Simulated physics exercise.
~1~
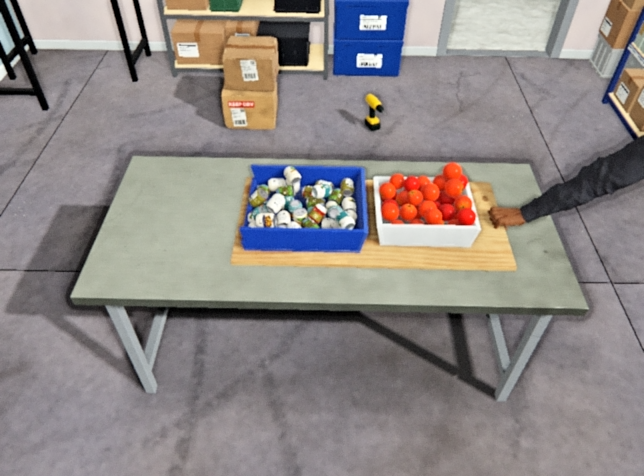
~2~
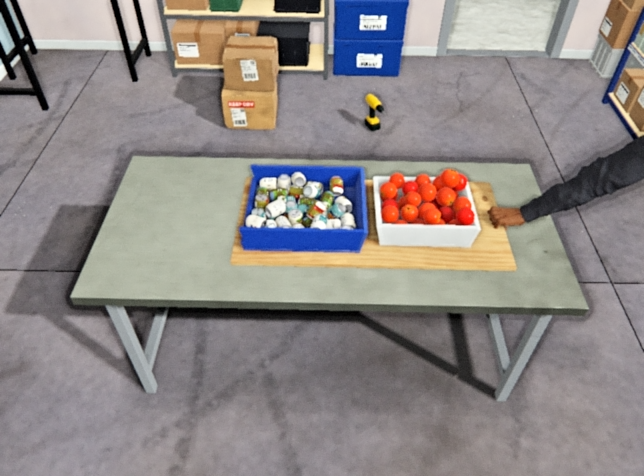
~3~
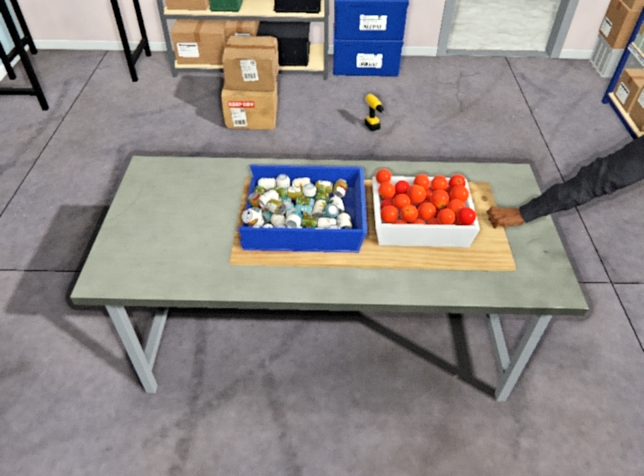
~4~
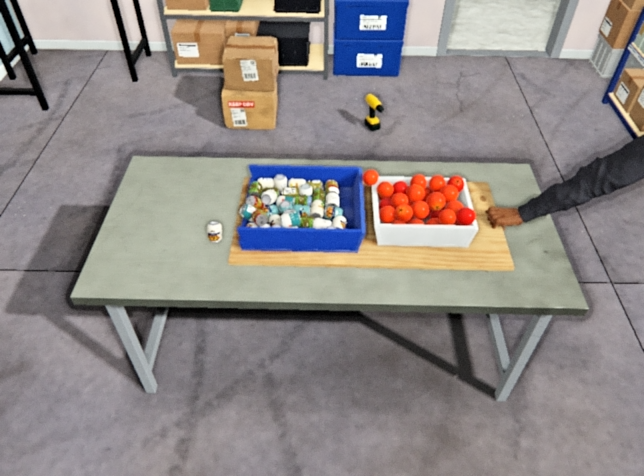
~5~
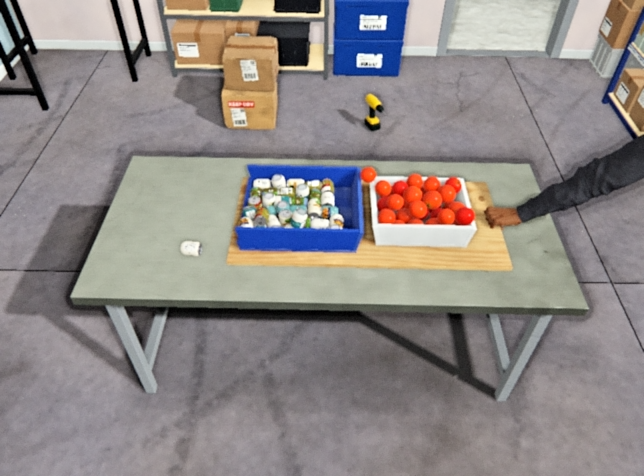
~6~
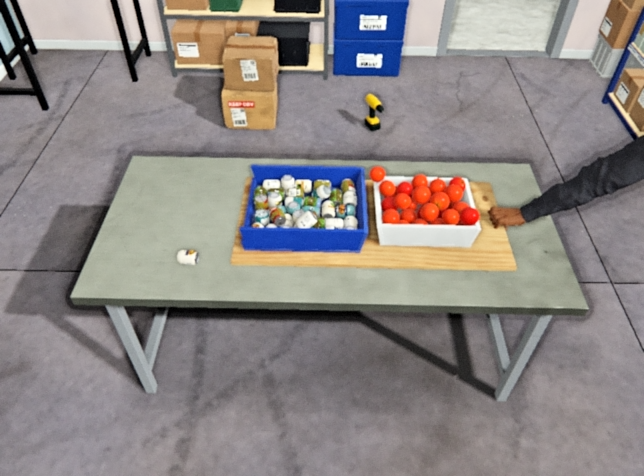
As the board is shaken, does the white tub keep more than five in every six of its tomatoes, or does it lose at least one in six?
It keeps more than five in six, losing fewer than one in six. The tomatoes are still heaped in the white tub at the end, and none is seen lying on the table.
